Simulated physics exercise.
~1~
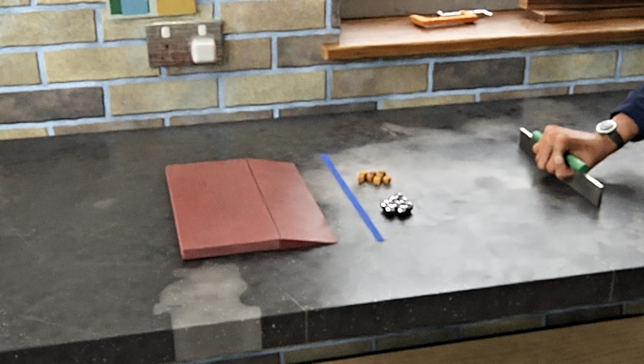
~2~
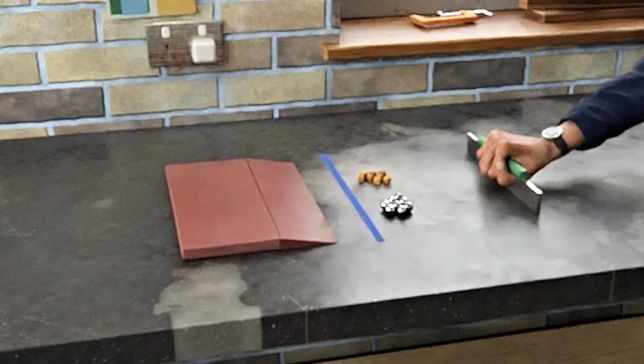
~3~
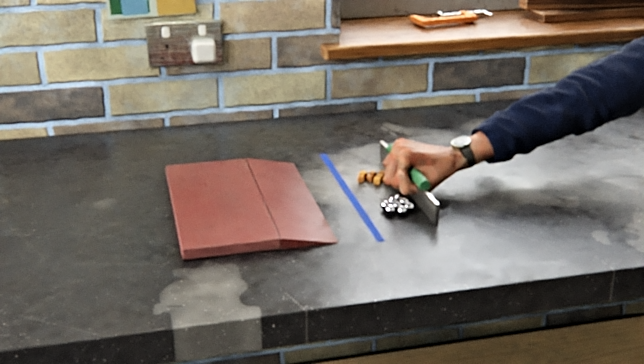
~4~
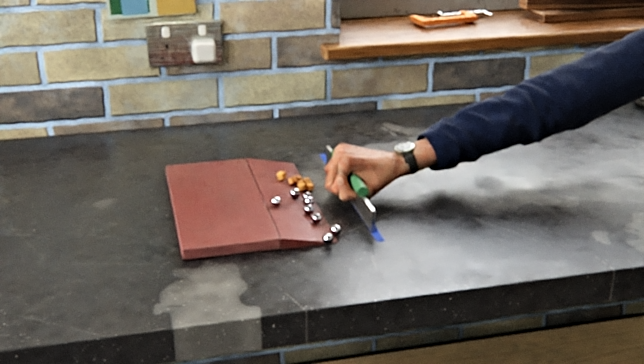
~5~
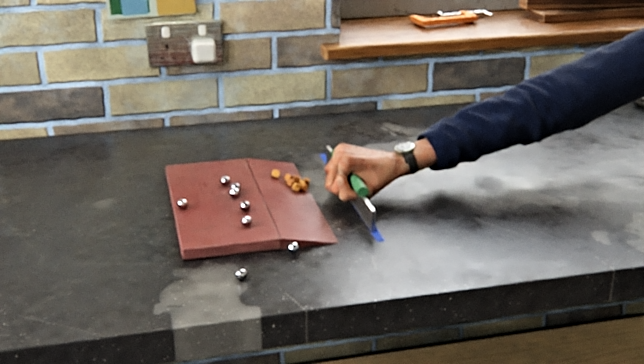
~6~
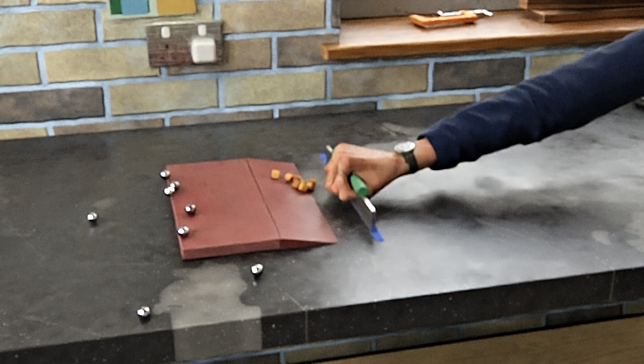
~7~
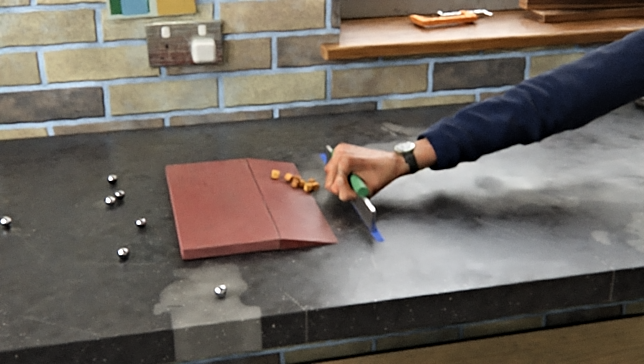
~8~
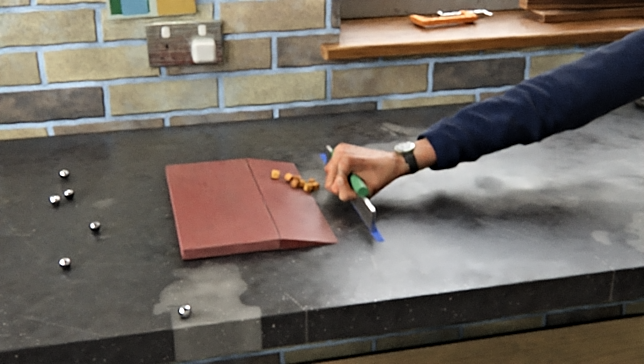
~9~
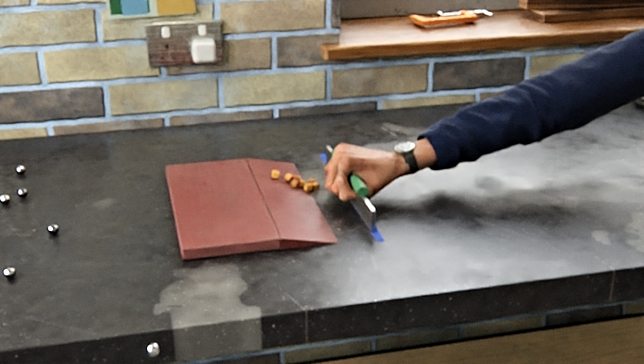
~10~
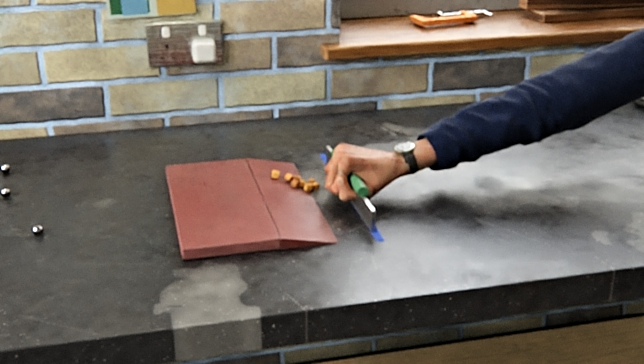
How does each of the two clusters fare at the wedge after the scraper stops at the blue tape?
The nearer, shiny dark and silver cluster sends pieces over the top of the wedge and away to the left. The farther, orange-brown cluster falls short of the top and comes to rest near the right part of the wedge.
